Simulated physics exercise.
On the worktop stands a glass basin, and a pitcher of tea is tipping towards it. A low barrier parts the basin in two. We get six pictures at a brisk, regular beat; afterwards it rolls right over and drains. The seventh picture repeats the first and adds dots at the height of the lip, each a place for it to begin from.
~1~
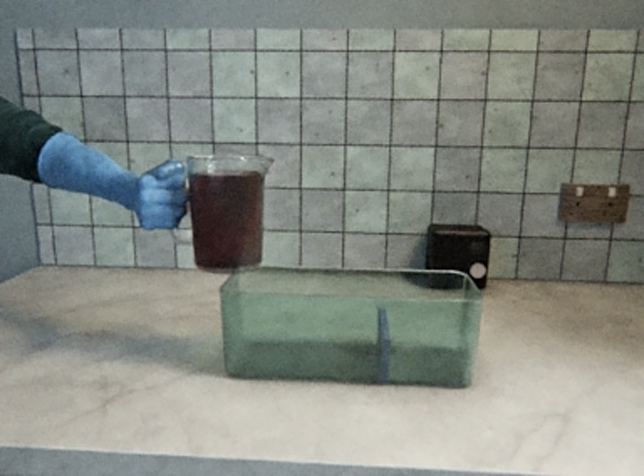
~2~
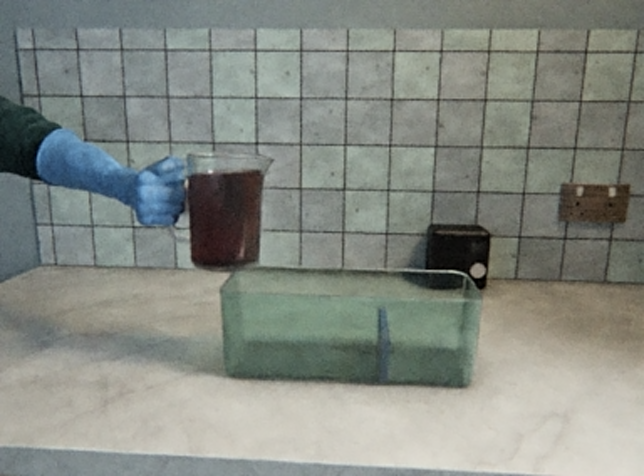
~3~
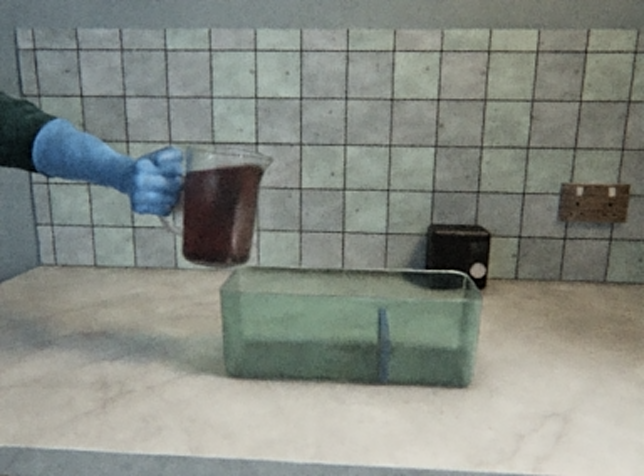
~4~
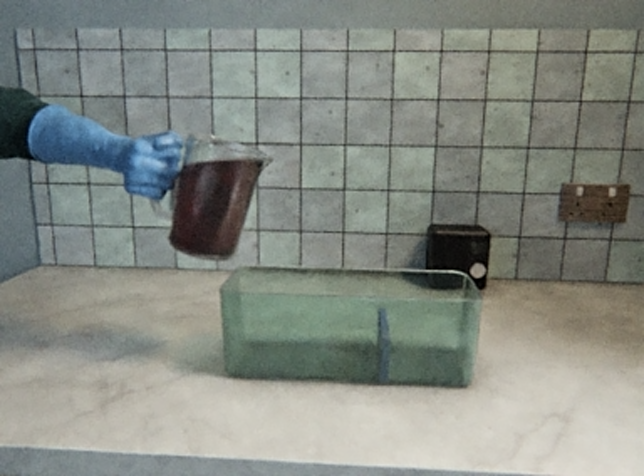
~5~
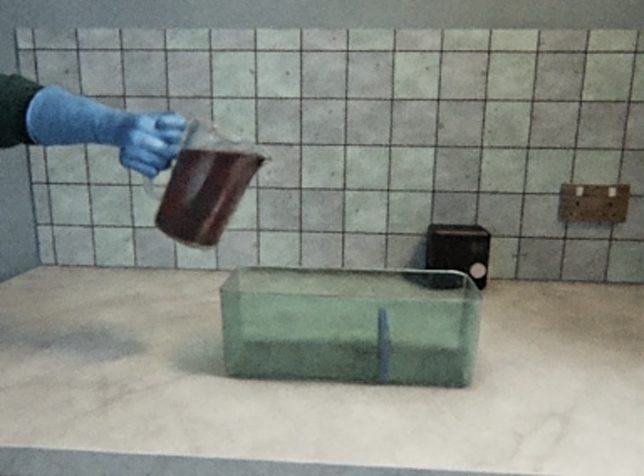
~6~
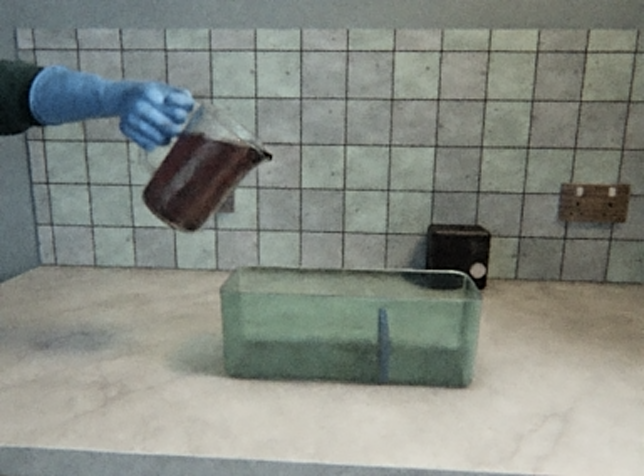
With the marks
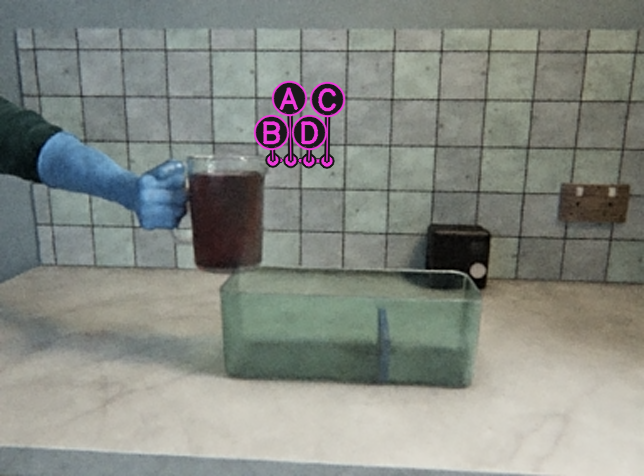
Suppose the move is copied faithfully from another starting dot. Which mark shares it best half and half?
Dot A does it best.
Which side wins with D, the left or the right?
The right side.
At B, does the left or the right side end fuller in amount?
More ends on the left.
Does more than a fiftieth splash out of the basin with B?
Yes, it does.
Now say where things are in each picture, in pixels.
The first frame shows upright, lip at (272, 160); basin from (225, 373) to (473, 384); top of the wall at (384, 322); nothing has left yet.
The second frame shows upright, lip at (272, 160); nothing has left yet.
The third frame shows tipped about 7°, lip at (272, 160); nothing has left yet.
The fourth frame shows tipped about 15°, lip at (272, 160); nothing has left yet.
The fifth frame shows tipped about 26°, lip at (271, 159); nothing has left yet.
The sixth frame shows tipped about 39°, lip at (271, 159); nothing has left yet.
On the marked copy, A at (290, 160); B at (272, 160); C at (326, 161); D at (308, 160).
Choosing A, about 49 % ends left of the wall and 48 % right of it; 4 % is lost outside.
Choosing B, about 77 % ends left of the wall and 15 % right of it; 8 % is lost outside.
Choosing C, about 21 % ends left of the wall and 72 % right of it; 8 % is lost outside.
Choosing D, about 20 % ends left of the wall and 74 % right of it; 6 % is lost outside.
